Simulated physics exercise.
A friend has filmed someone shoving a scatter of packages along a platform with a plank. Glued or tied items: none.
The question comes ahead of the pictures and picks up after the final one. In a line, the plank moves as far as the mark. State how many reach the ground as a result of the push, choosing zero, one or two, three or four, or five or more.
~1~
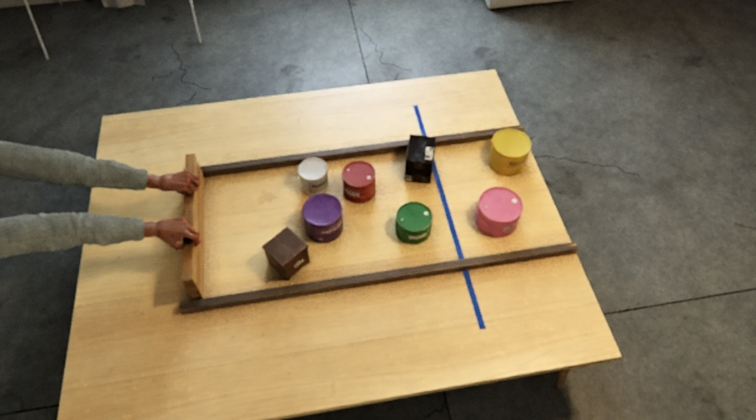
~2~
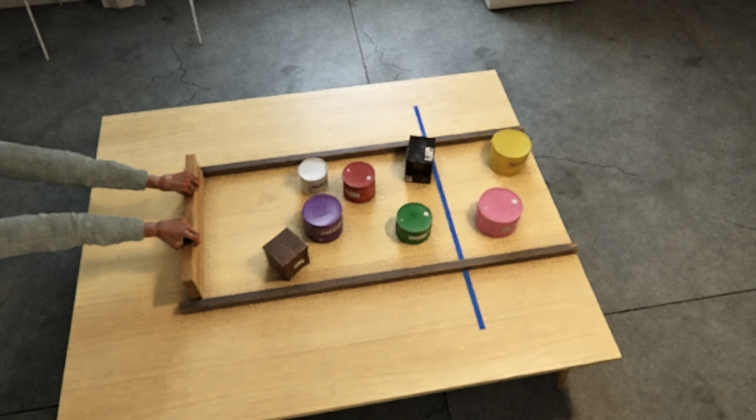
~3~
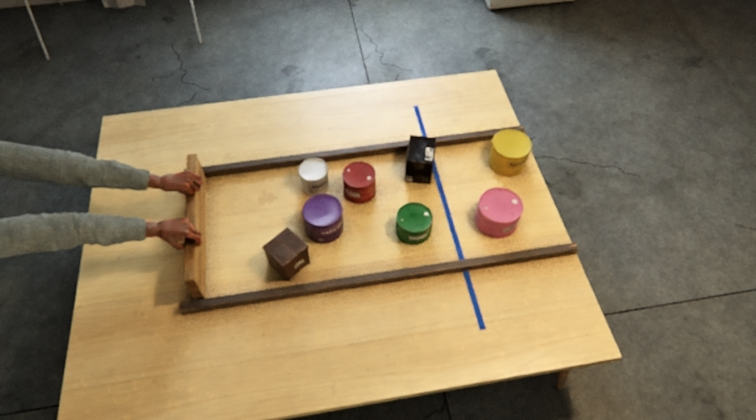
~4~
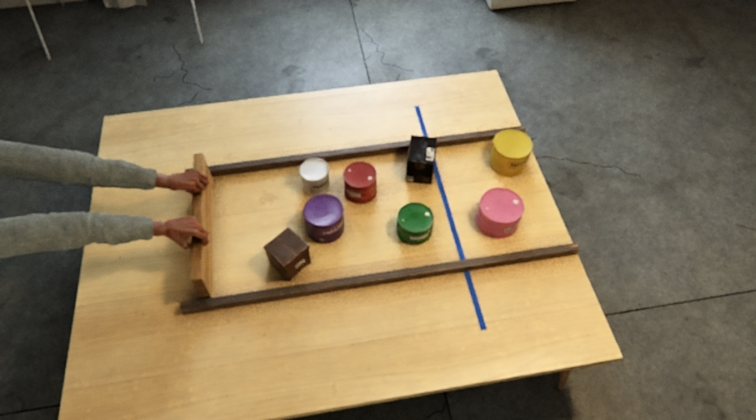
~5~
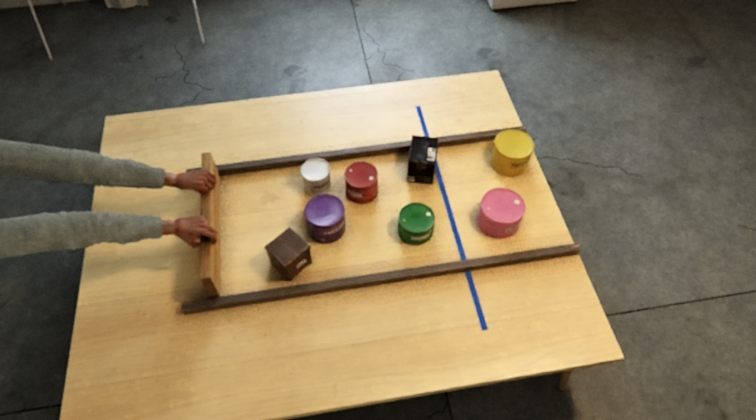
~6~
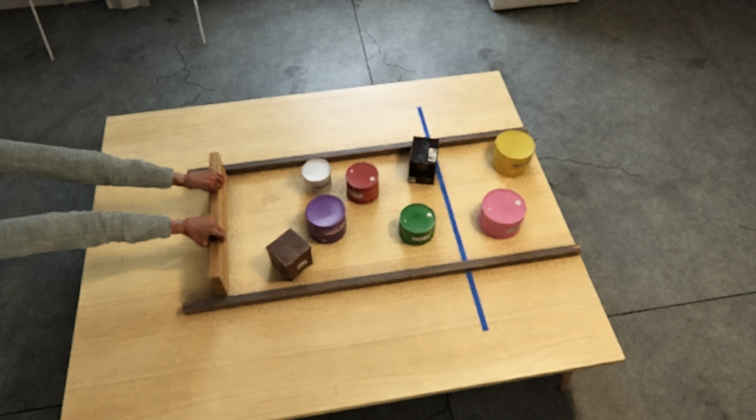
Zero reach the ground.
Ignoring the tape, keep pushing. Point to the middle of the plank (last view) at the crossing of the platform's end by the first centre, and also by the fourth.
The middle sits near (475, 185) at the first moment and near (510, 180) at the second.
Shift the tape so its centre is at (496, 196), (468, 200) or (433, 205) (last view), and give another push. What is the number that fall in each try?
2, 0, 0.
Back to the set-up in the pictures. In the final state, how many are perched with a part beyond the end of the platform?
0.
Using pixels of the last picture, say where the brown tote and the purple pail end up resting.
They come to rest around (479, 238) and (474, 209).
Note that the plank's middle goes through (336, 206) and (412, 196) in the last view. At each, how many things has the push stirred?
4 by the first point, 7 by the second.
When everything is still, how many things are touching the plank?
It's touching 4 at the end.
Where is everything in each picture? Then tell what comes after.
The first frame shows yellow pail (509, 153); pink canister (498, 212); black parcel (420, 159); plank (194, 224); tape (444, 201).
The second frame shows pink canister (498, 213); purple pail (323, 219).
The third frame shows black parcel (420, 160); brown tote (287, 255).
The fourth frame shows yellow pail (510, 153); green canister (415, 224).
The fifth frame shows pink canister (501, 213); red canister (362, 183).
The sixth frame shows yellow pail (513, 154); pink canister (502, 214); black parcel (424, 161); plank (219, 222); tape (448, 203).
A little later, none off yet; yellow pail at rest near (513, 154); pink canister at rest near (502, 214); black parcel at rest near (424, 161).
Next, none off yet; yellow pail at rest near (513, 154); pink canister at rest near (502, 214); black parcel moving near (425, 160).
When it is over, the number that fall off is zero.
